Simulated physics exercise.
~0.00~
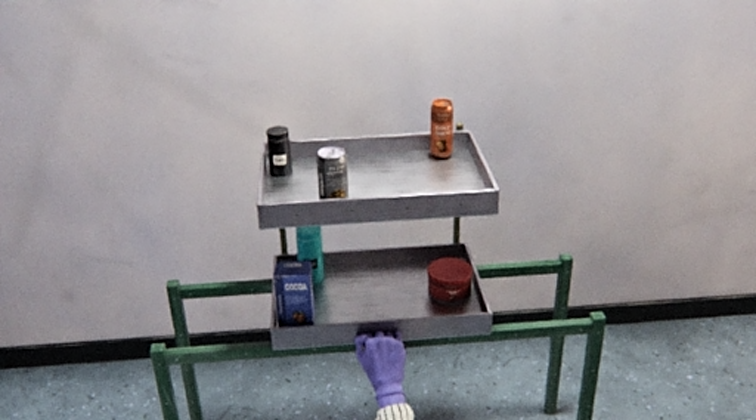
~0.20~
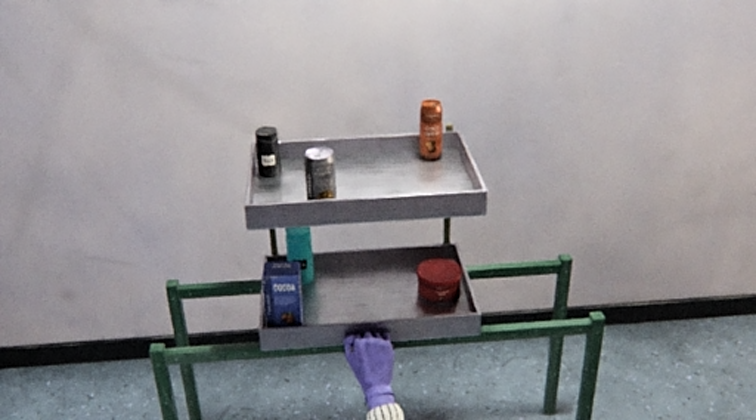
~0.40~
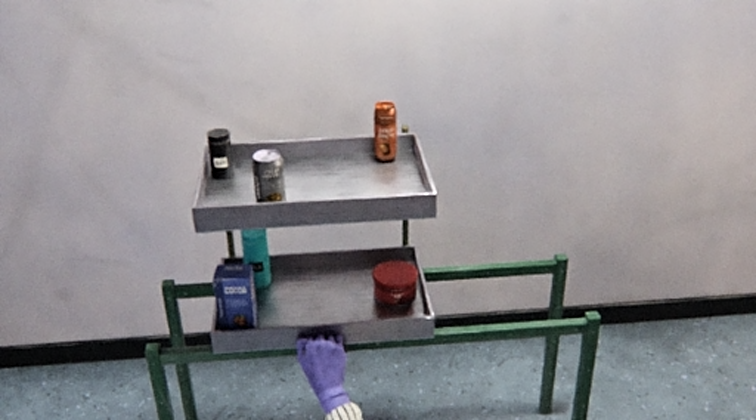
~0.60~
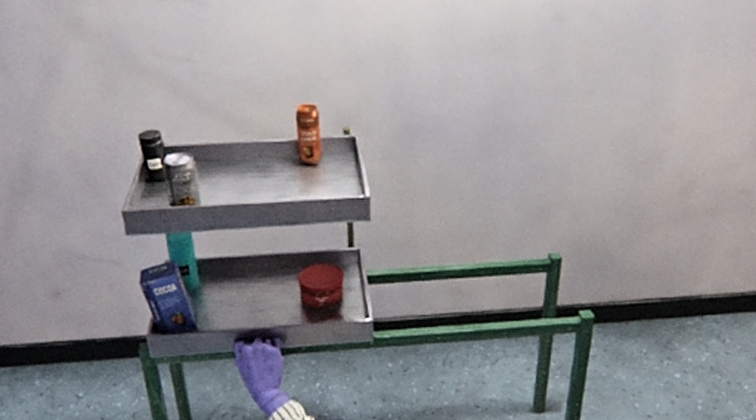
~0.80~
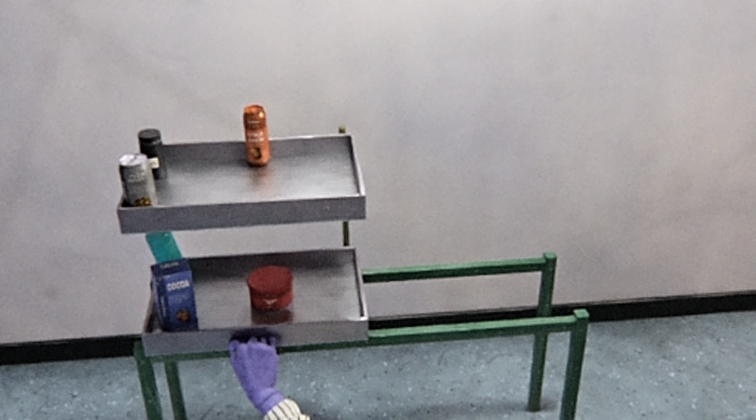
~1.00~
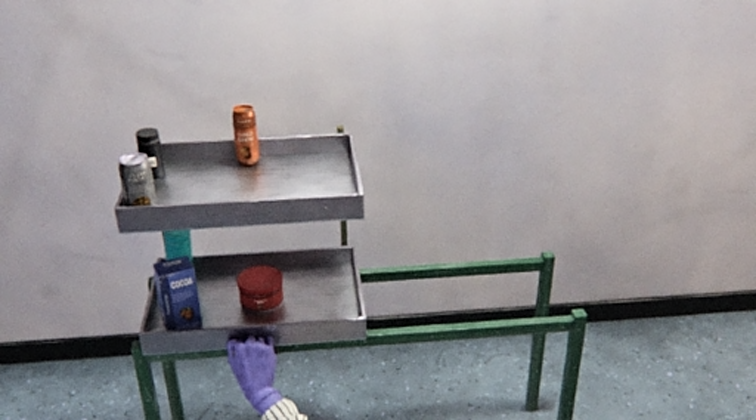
A purple-gloved hand grips the front of a grey two-tier tray shelf on green rails, seen from the front and slightly above against a pale wall. The upper tray holds a black shaker at the left, a grey can near it and an orange can at the right, while the lower holds a blue carton, a turquoise jar and a red tub. The shelf slides left, gathering speed, until it stops abruptly. The carton and jar tilt and right themselves as both cans and the tub slide left. Finally, everything stands upright, with the grey can near the left edge.
